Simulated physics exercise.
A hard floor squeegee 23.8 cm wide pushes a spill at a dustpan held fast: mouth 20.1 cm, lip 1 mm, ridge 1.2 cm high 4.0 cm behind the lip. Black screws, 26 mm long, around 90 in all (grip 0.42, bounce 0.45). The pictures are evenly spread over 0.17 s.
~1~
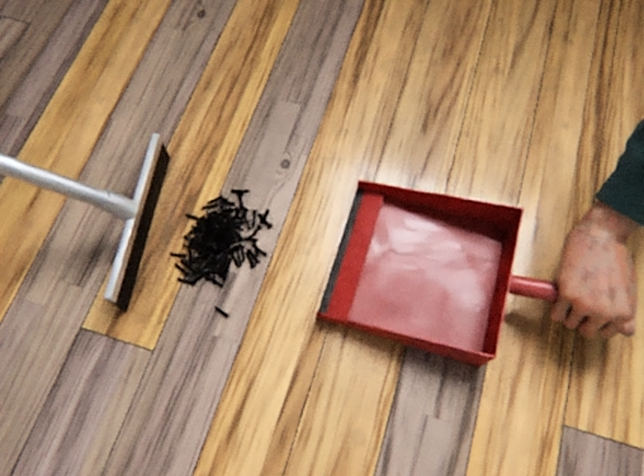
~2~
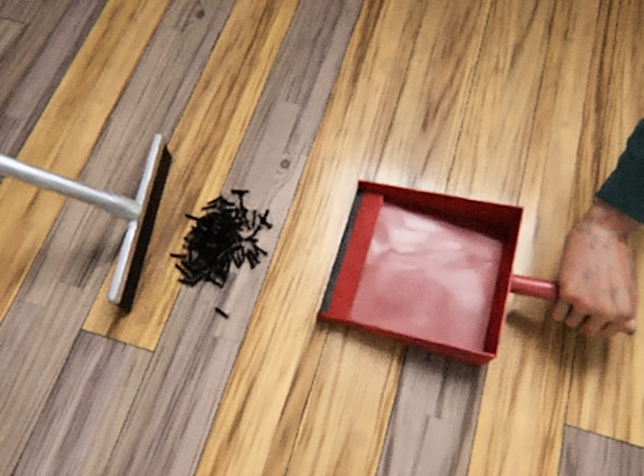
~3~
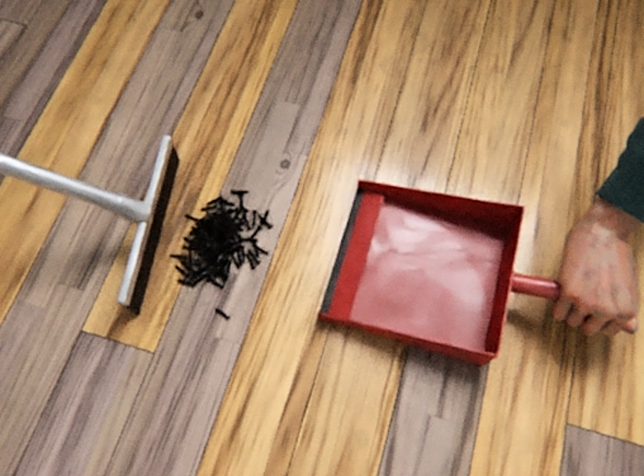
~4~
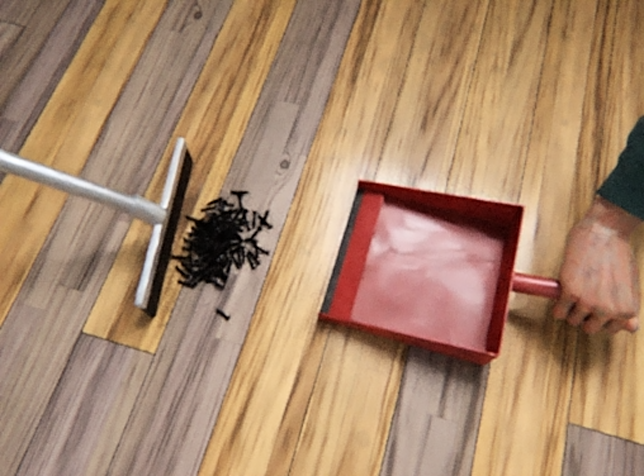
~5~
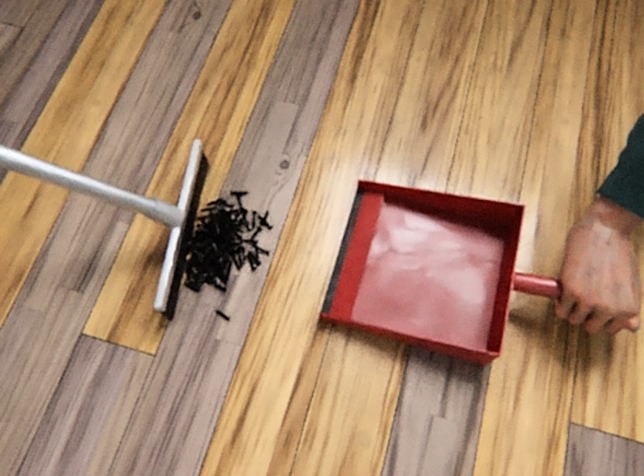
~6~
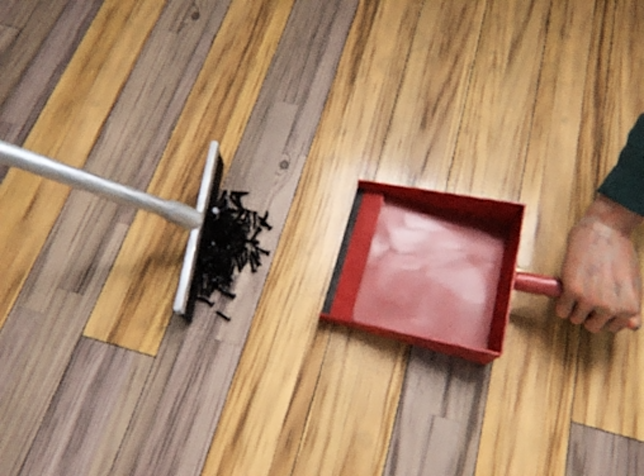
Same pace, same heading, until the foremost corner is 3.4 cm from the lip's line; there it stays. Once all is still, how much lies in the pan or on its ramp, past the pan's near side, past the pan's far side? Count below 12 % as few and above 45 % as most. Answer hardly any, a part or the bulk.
In the pan or on its ramp: A part; past the pan's near side: Hardly any; past the pan's far side: Hardly any.
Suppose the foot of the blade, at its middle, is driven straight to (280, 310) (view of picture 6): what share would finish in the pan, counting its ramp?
Some 5 per cent.
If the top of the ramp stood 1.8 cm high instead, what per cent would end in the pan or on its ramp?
Then about 15 per cent.
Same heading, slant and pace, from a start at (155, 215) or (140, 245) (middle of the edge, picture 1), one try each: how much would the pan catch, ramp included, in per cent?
About 25 and 15 per cent.
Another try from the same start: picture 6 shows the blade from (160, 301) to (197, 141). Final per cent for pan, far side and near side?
Pan 15, far 0, near 5.
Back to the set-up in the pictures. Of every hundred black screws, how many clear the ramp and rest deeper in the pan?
Some 0 per cent.
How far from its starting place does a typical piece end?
Some 16 cm.
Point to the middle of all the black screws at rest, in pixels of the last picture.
Around (332, 251).
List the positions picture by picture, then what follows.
Blade from (112, 298) to (158, 140), moved 0.0 cm, 0 of the pieces shifted so far; middle of the pieces at (219, 237); pan at (429, 276), in the first frame.
Blade from (115, 299) to (160, 141), moved 0.4 cm, 0 of the pieces shifted so far; middle of the pieces at (219, 238), in the second frame.
Blade from (125, 301) to (168, 143), moved 1.6 cm, 0 of the pieces shifted so far; middle of the pieces at (219, 238), in the third frame.
Blade from (141, 304) to (183, 145), moved 3.7 cm, 0 of the pieces shifted so far; middle of the pieces at (219, 239), in the fourth frame.
Blade from (160, 307) to (199, 147), moved 6.1 cm, 17 of the pieces shifted so far; middle of the pieces at (220, 240), in the fifth frame.
Blade from (180, 310) to (216, 148), moved 8.5 cm, 76 of the pieces shifted so far; middle of the pieces at (228, 241); pan at (432, 274), in the sixth frame.
Then, 0.11 s after the last picture, middle of the blade 11 cm from the lip; 0 % over the lip, far side 0 %, near side 5 %.
Then, 0.18 s after the last picture, middle of the blade 7 cm from the lip; 0 % over the lip, far side 0 %, near side 5 %.
Then, 0.39 s after the last picture, middle of the blade 5 cm from the lip; 25 % over the lip, far side 0 %, near side 5 %.
In the end, pan 20 %, near side 5 %, far side 0 %, in front of the lip or behind the blade 75 %.
